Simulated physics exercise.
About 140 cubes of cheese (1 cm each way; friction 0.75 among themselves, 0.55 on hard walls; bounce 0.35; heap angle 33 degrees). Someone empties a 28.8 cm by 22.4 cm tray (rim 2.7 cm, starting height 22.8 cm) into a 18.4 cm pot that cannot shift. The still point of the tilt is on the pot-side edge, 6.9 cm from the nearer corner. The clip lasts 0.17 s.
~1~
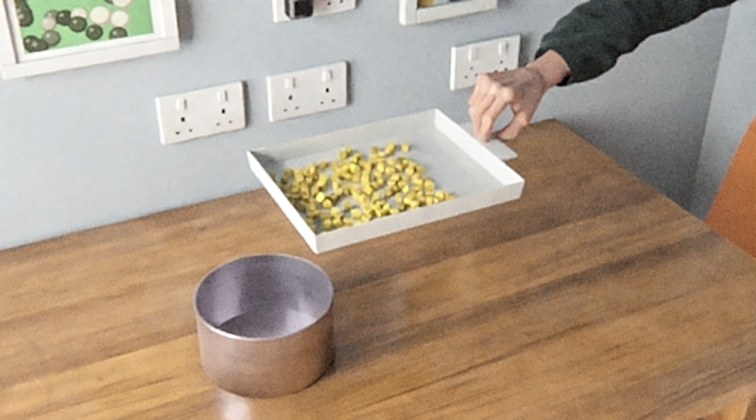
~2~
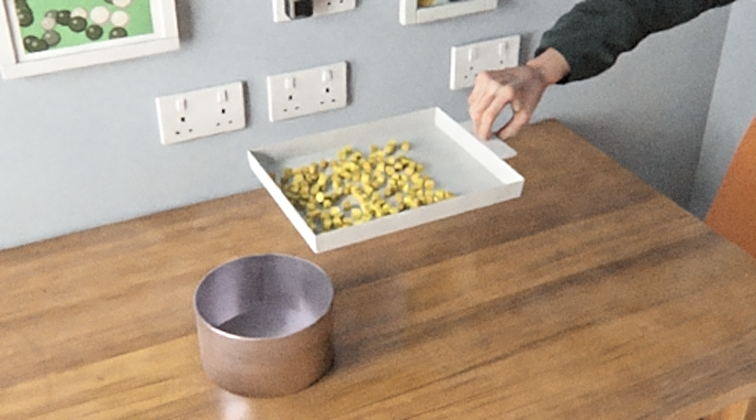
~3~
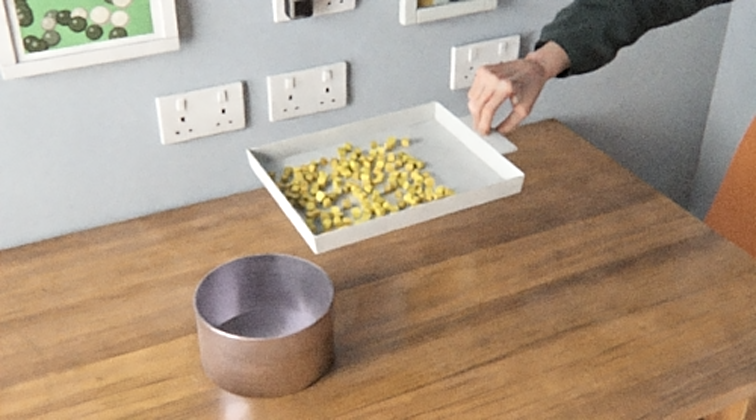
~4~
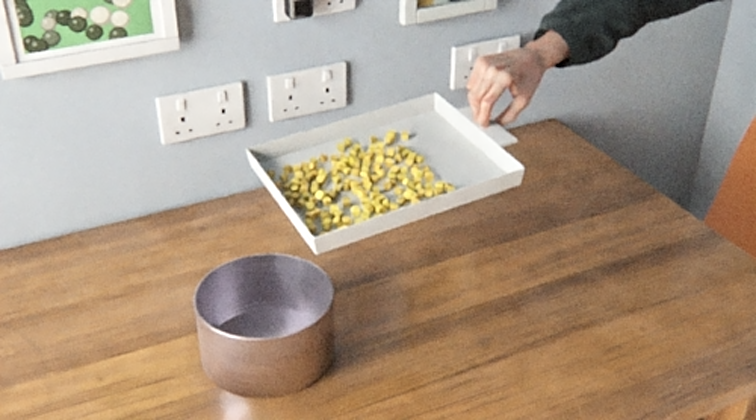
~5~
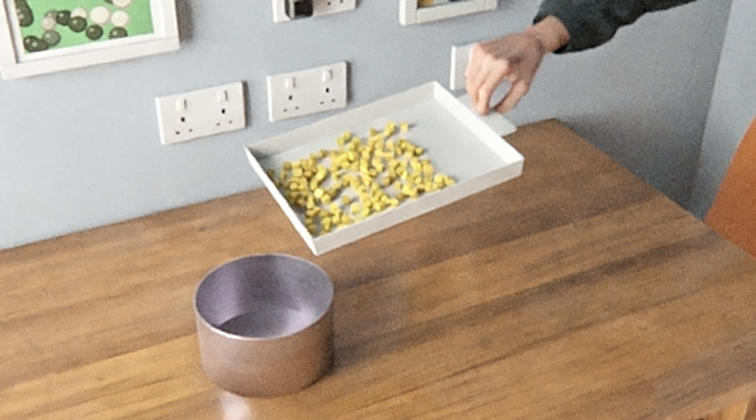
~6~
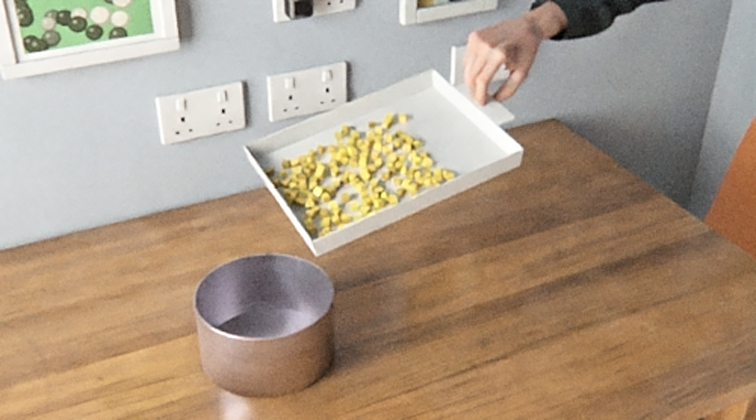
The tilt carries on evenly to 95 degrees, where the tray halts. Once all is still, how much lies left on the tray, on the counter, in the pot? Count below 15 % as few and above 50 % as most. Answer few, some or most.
Tray few, counter most, pot some.
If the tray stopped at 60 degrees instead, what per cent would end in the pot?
It would be near 10 per cent.
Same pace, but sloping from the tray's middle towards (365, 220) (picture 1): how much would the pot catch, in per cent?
About 5 per cent.
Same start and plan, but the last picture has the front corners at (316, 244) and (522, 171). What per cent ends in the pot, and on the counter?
Pot 0, counter 95.
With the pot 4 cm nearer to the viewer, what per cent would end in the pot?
Then about 80 per cent.
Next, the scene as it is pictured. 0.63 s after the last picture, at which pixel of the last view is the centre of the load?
Around (290, 219).
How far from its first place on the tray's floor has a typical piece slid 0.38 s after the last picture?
Roughly 4 cm.
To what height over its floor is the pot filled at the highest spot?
Roughly 1.0 cm.
Then, 0.38 s after the last picture, tilt 52 degrees; the tray holds 100 %, the pot 0 %.
Then, 0.63 s after the last picture, tilt 79 degrees; the tray holds 80 %, the pot 0 %.
Then, 0.99 s after the last picture, tilt 95 degrees; the tray holds 20 %, the pot 20 %.
In the end, tray 0 %, counter 60 %, pot 40 %.
